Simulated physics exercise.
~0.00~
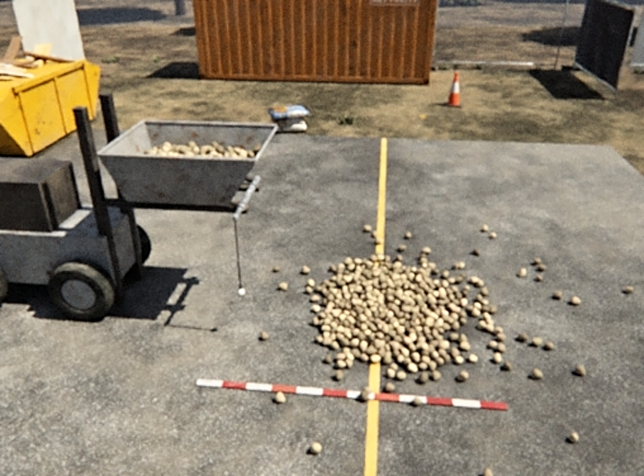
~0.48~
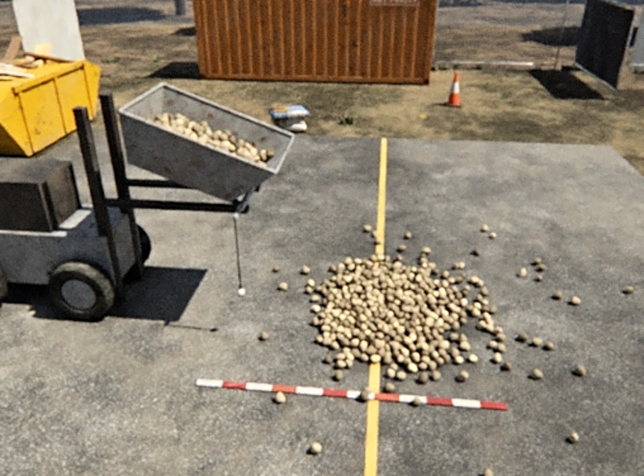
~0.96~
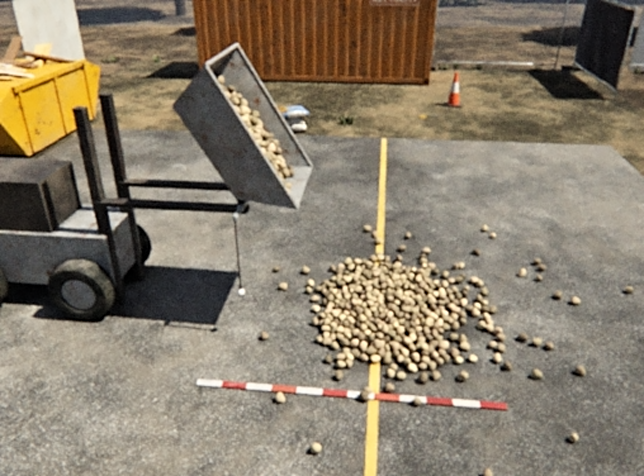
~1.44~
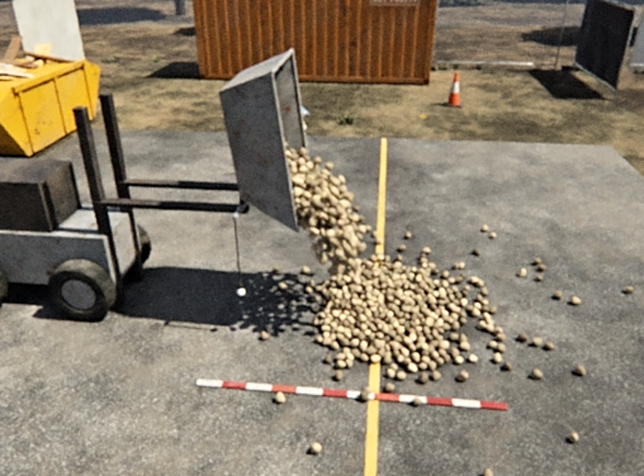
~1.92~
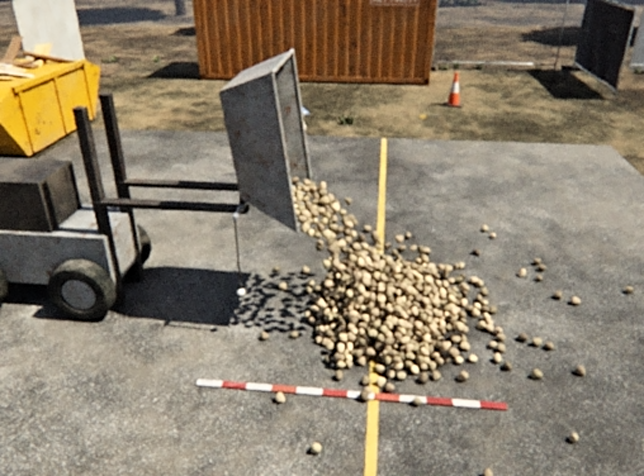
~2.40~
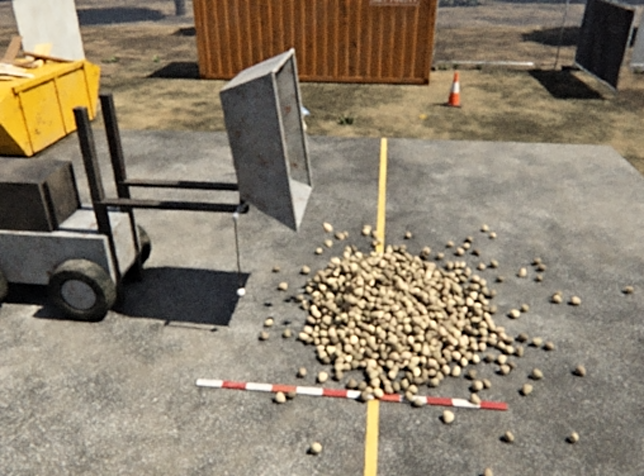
The clip opens on a forklift at the left holding a grey skip of small, rounded tan stones, while a similar heap already lies across a yellow line on the pavement. The skip begins to tilt to the right, its stones still inside as it grows steeper. Once it stands almost upright, the stones pour out over its lower edge and onto the near side of the heap. The stream thins, and the pile swells and spreads across the line. Finally the skip hangs empty and still, above a broader, taller mound with a few stones scattered around it.
